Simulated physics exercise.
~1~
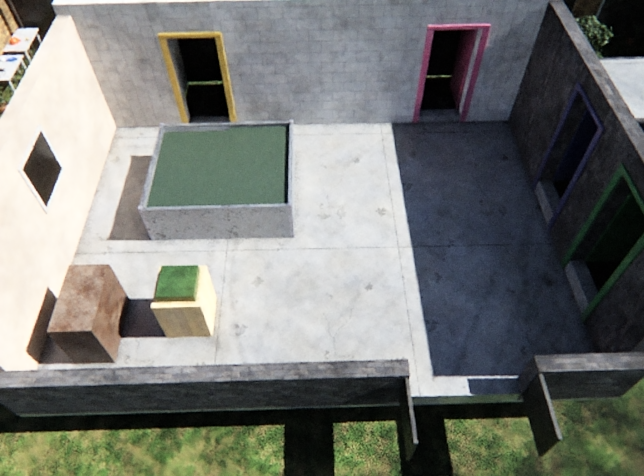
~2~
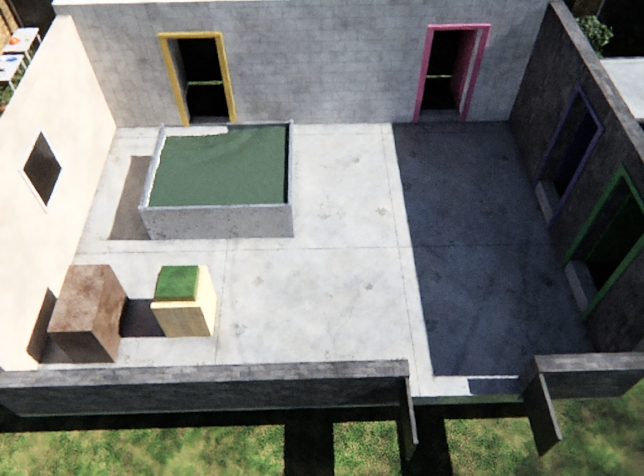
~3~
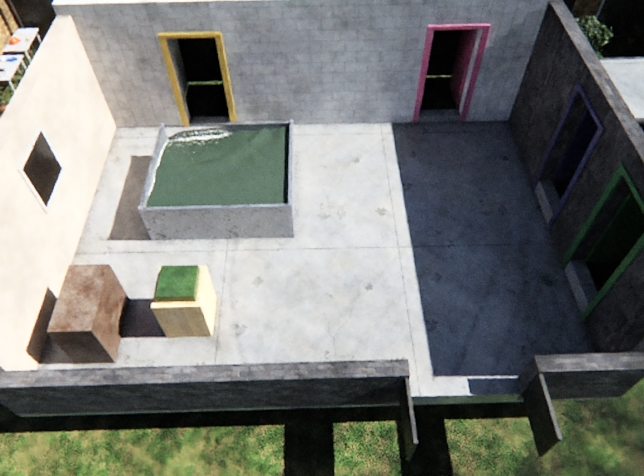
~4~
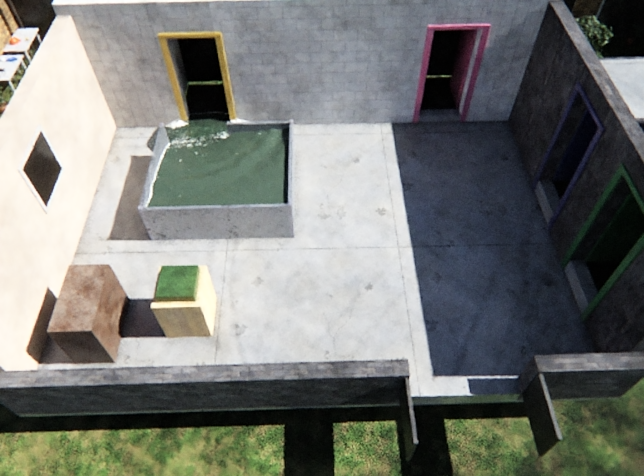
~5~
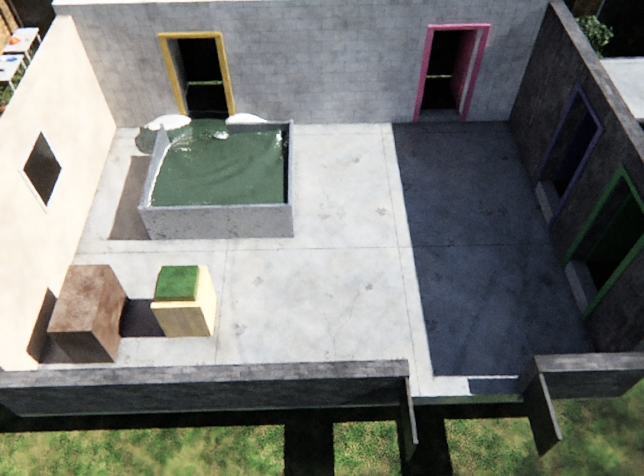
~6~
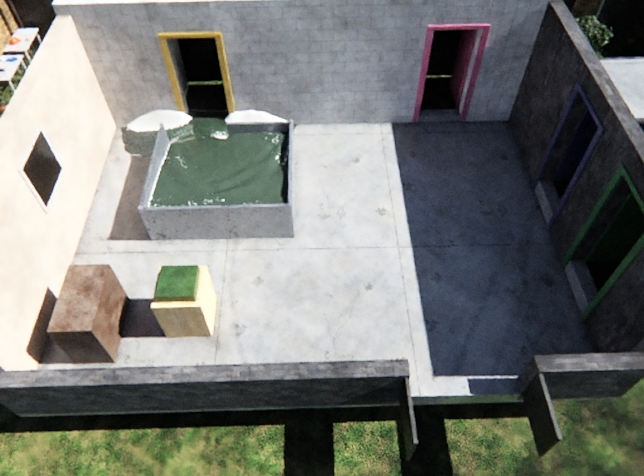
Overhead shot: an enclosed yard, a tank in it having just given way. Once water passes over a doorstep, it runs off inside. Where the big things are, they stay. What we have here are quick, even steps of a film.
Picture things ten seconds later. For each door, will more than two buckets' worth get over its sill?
In the end the yellow door is going to overshoot the allowance. The green door is going to stay inside the allowance. The pink door is going to stay inside the allowance. The blue door is going to stay inside the allowance.
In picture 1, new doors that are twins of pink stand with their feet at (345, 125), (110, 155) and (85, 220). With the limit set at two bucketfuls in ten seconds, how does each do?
Each in turn, the new doors: Remains within bounds, breaks the limit, remains within bounds.
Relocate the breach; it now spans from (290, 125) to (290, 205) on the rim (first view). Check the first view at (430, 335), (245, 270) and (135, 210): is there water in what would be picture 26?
In the order you gave them, I get drenched, still bare, still bare.
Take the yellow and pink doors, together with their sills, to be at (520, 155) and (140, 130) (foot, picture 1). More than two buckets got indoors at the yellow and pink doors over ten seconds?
As I see it, the yellow door crosses the limit, and the pink door crosses the limit.
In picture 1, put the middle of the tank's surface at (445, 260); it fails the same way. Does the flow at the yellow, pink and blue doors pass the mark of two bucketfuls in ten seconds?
One by one: Yellow lets more in; pink floods; blue takes less.
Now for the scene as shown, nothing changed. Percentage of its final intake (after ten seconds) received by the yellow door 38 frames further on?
I'd put it at about 90 per cent.
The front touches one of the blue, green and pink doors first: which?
That would be the door marked pink.
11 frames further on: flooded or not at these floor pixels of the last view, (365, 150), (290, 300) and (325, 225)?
The three points read soaked through, clear and clear.
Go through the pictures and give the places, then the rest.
In the first picture, still water in the water tank at (222, 165).
In the second picture, water pours out on the water tank's far side and has run to a hidden place.
In the third picture, water pours out on the water tank's far side and has run to a hidden place.
In the fourth picture, the front is at a hidden place, out from the gap on the water tank's far side.
In the fifth picture, the front is at a hidden place, out from the gap on the water tank's far side.
In the sixth picture, water pours out on the water tank's far side and has run to (294, 125).
A moment on, water covers 10 % of the floor; the yellow door far over two buckets in, the green door not reached, the pink door not reached, the blue door not reached.
Next, water covers 25 % of the floor; the yellow door far over two buckets in, the green door not reached, the pink door wet at the sill, nothing in, the blue door not reached.
Then, water covers 40 % of the floor; the yellow door far over two buckets in, the green door not reached, the pink door wet at the sill, nothing in, the blue door not reached.
Later, water covers 60 % of the floor; the yellow door far over two buckets in, the green door not reached, the pink door wet at the sill, nothing in, the blue door wet at the sill, nothing in.
In the end, water covers 90 % of the floor; the yellow door far over two buckets in, the green door wet at the sill, nothing in, the pink door wet at the sill, nothing in, the blue door wet at the sill, nothing in.
